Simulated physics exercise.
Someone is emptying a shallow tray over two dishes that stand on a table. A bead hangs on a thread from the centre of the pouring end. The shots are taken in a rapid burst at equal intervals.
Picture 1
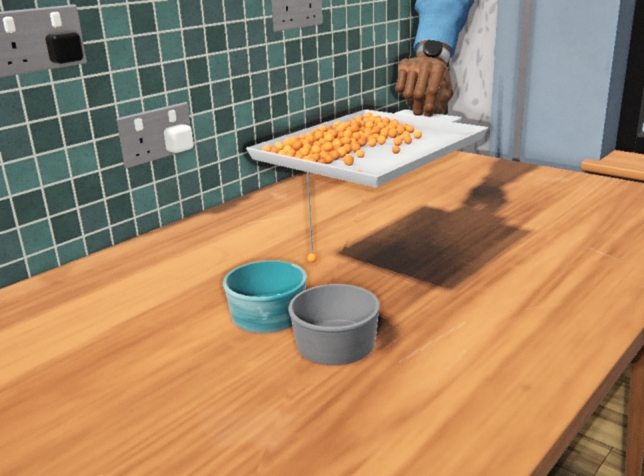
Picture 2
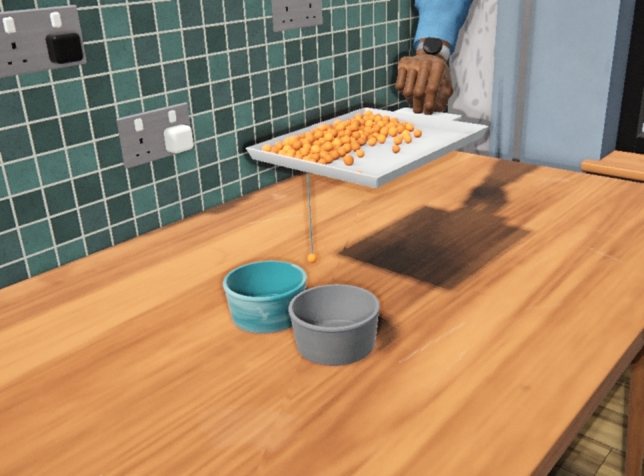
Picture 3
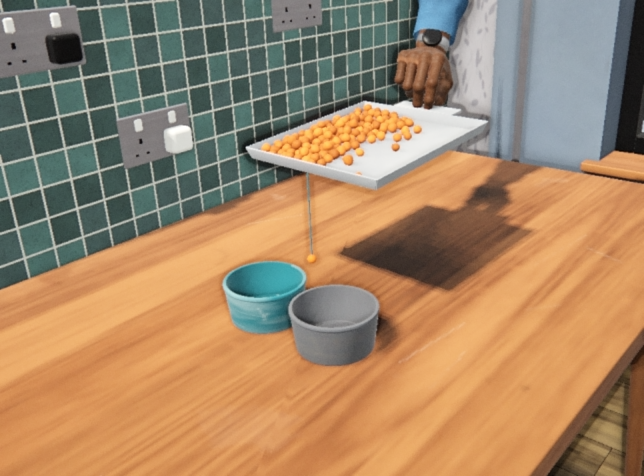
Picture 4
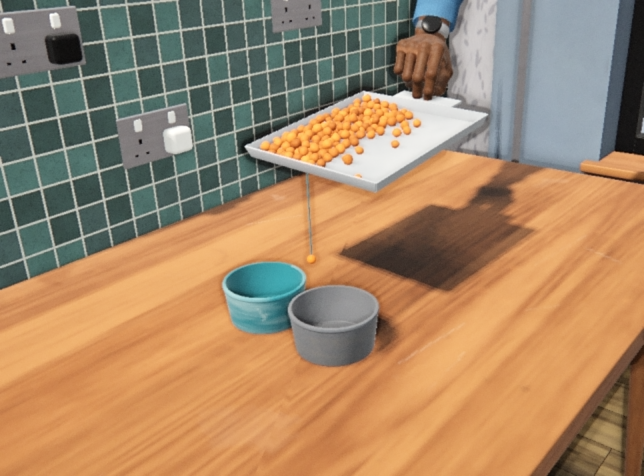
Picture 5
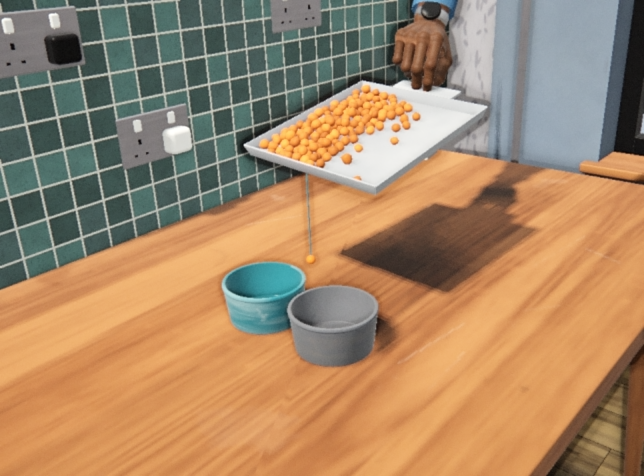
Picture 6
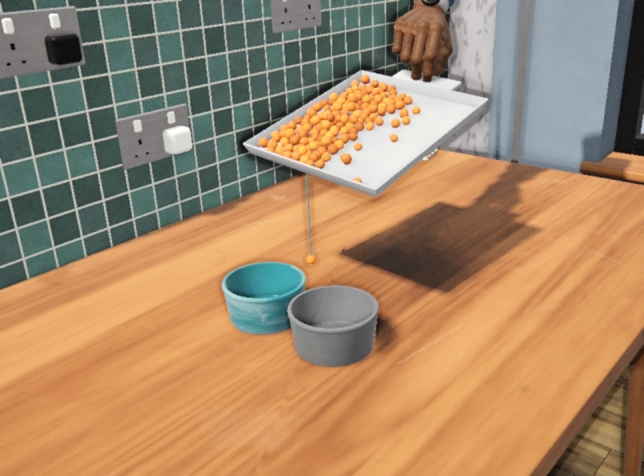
A hand holds the far end of a white tray of small orange balls, level at first, above a teal dish and a gray dish on a wooden table. The hand then rises steadily, tilting the tray a little, its near right corner dipping lowest, while both dishes stay still.
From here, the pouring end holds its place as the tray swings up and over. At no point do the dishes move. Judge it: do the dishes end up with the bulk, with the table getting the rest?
Yes, the dishes get the bulk.
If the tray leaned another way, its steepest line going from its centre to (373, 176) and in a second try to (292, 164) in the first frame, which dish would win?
I'd say the one to the right first, then the one to the left.
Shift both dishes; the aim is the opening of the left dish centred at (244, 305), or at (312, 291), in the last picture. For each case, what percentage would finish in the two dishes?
Roughly 0% first, roughly 70% second.
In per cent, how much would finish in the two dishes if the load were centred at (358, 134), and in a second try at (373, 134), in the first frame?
From the first start you get 70 in a hundred, from the second 70 in a hundred.
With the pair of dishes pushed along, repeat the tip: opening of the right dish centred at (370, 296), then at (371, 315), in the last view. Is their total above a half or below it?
The first place gets the greater share, the second the greater share.
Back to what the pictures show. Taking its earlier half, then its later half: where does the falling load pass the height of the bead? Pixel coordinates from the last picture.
(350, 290), then (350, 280).
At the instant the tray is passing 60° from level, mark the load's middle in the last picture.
The middle of the load sits near (339, 159).
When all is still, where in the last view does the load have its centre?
Roughly at pixel (342, 335).
Shortly afterwards, tray tipped steeply; the bulk on the tray; a little in the right dish; only a few in the left dish; only a few outside both; a little in the air.
Next, tray tipped past a quarter turn; near half in the right dish; a little in the left dish; near a quarter outside both; only a few in the air.
Some moments later, tray tipped past a quarter turn; near half in the right dish; a little in the left dish; near a third outside both.
In the end, tray tipped past a quarter turn; near half in the right dish; a little in the left dish; near a third outside both.
